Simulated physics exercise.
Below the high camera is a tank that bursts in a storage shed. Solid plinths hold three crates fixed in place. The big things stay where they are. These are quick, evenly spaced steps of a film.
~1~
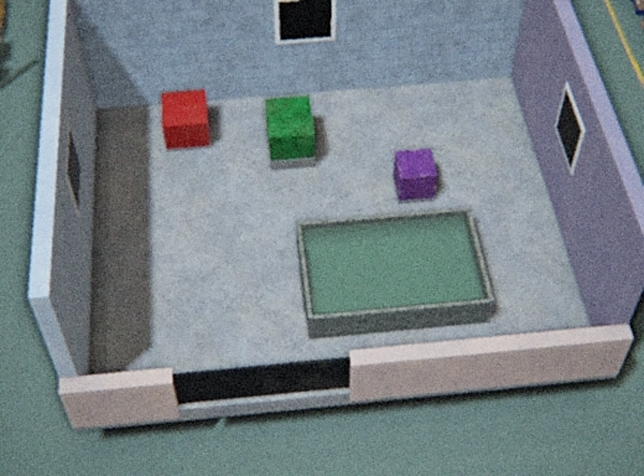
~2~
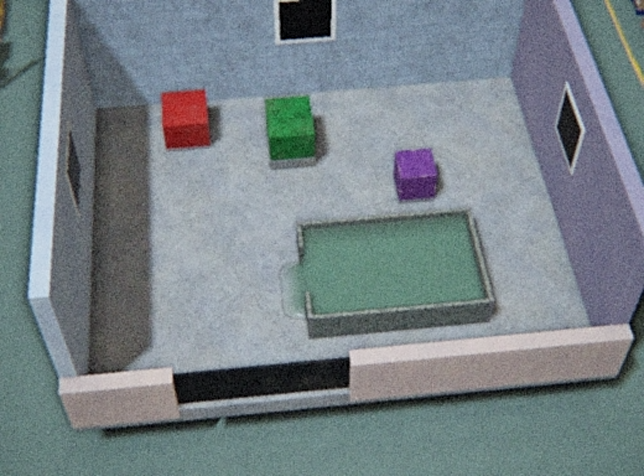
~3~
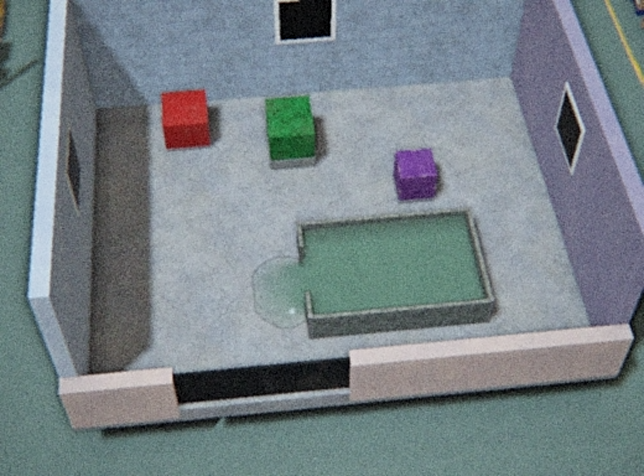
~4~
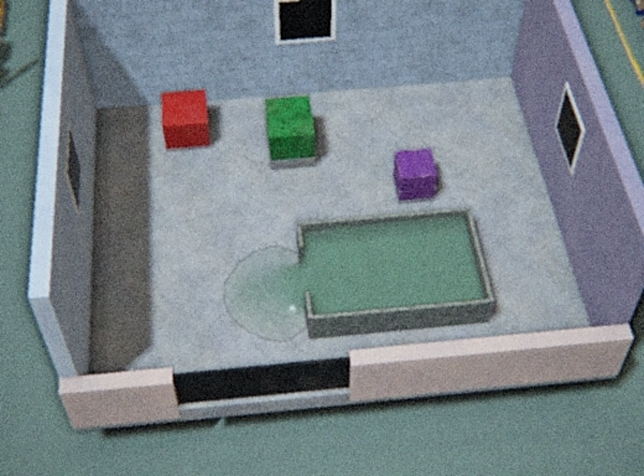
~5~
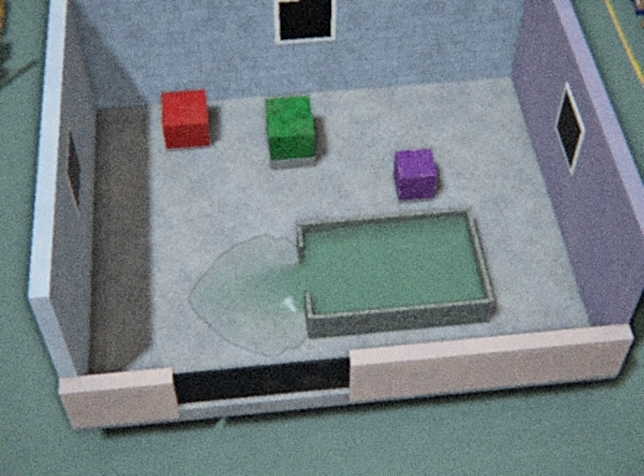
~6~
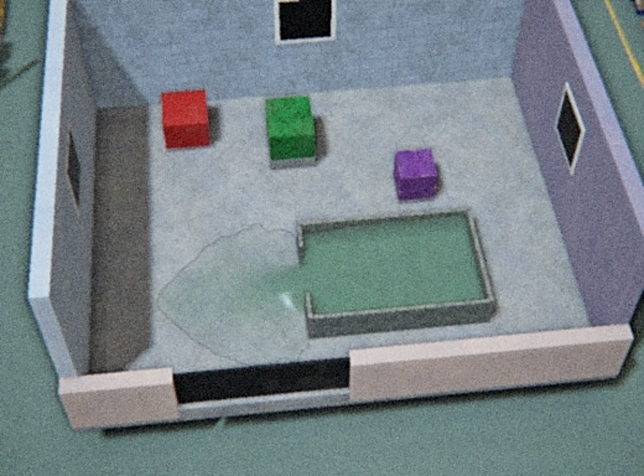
In a storage shed seen from above, a water tank stands whole near red, green and purple blocks, then its left side opens and water pours through the gap, spreading leftward across the grey floor in a widening pool.
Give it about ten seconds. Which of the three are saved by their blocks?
The green crate will come out dry, the red crate will come out wet, the purple crate will come out dry.
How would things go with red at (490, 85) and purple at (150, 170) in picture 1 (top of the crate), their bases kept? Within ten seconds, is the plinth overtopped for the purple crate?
I'd say the purple crate is hit by the flood.
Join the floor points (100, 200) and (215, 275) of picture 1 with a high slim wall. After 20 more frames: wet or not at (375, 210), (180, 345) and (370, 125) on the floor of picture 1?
As listed: Free of water, under water, no water.
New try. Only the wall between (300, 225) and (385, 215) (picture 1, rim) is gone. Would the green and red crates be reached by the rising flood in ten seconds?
Green crate is reached; red crate is reached.
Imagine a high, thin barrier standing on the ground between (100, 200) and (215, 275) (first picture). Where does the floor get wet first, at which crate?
It's the red one.
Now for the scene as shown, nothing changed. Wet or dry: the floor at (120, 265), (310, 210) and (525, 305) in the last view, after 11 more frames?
Going through them in order, I'd call them drenched, clear and clear.
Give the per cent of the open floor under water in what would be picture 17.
About 30 %.
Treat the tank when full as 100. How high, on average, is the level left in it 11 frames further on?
Roughly 68 percent.
A moment on, water covers 20 % of the floor; the green crate not reached, the red crate not reached, the purple crate not reached.
Next, water covers 30 % of the floor; the green crate not reached, the red crate not reached, the purple crate not reached.
Then, water covers 35 % of the floor; the green crate not reached, the red crate water round its plinth, the purple crate not reached.
Later, water covers 50 % of the floor; the green crate water round its plinth, the red crate water round its plinth, the purple crate not reached.
In the end, water covers 75 % of the floor; the green crate stayed above the water, the red crate was topped, the purple crate stayed above the water.
